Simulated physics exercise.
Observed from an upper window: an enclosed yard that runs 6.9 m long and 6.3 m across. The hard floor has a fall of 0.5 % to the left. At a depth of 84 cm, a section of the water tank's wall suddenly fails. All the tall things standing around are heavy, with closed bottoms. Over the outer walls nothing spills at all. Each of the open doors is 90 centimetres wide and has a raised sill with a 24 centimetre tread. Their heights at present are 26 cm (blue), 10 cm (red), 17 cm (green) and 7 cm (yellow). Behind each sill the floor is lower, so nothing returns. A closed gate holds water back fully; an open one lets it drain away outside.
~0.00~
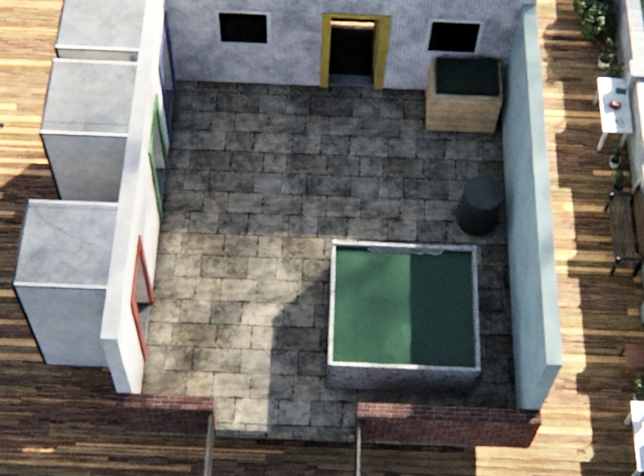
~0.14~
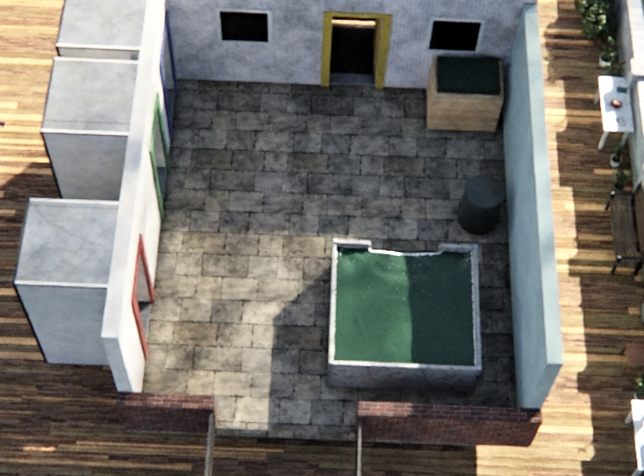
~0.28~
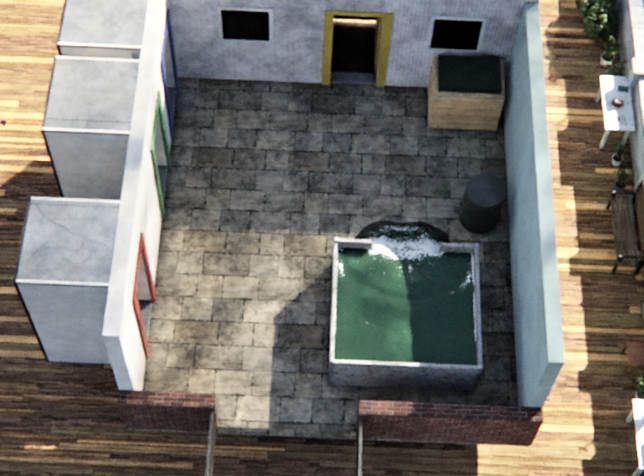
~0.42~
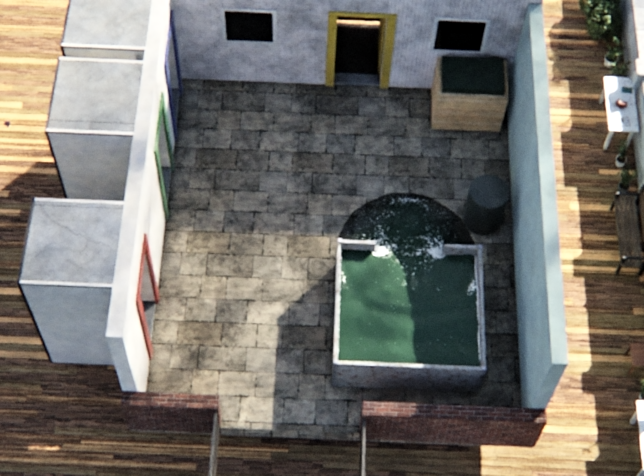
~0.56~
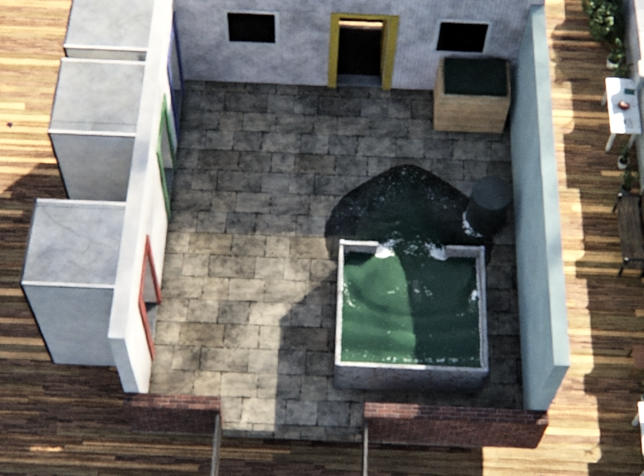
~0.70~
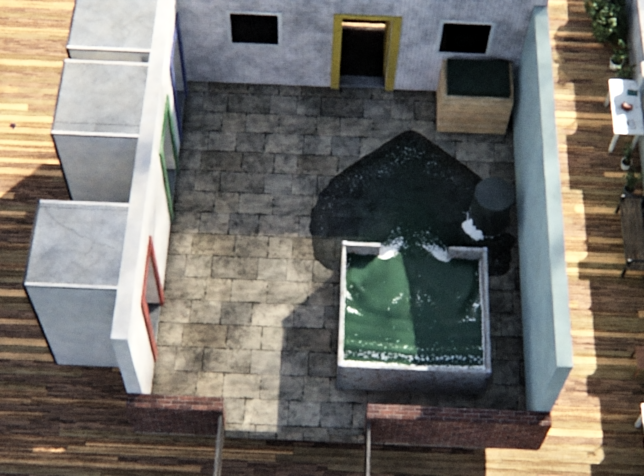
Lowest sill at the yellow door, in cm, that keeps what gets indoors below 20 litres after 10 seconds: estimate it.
My estimate is 28 cm.
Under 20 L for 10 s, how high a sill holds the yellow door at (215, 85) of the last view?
Roughly 27 cm.
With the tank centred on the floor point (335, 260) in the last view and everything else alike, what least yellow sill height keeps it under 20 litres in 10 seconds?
Then about 39 centimetres at the least.
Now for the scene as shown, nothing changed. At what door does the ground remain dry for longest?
Red.
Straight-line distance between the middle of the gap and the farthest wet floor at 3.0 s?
6.0 metres.
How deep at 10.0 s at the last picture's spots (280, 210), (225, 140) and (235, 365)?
That's 4, 12 and 13 cm, in the order given.
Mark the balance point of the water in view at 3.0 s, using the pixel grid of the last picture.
Around (395, 234).
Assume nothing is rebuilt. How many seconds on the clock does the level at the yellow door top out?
I'd say near 2.4 seconds.
After 1.4 s water covers 35 % of the floor, deepest (46 cm) near (410, 262); 16 cm at the yellow door, 14 litres in over its 7 cm sill.
After 3.0 s water covers 50 % of the floor, deepest (48 cm) near (503, 96); 27 cm at the yellow door, 223 litres in over its 7 cm sill.
After 10.0 s water covers 100 % of the floor, deepest (16 cm) near (150, 403); 11 cm at the yellow door, 592 litres in over its 7 cm sill.
At the yellow door as built, the water arrived by 1.2 s and peaked near 29 cm at 2.4 s.
With a sill of 25.5 cm, 35 litres would have come in within the 10 s; with 34.5 cm, 0 litres. So under 20 litres takes about 28 cm.
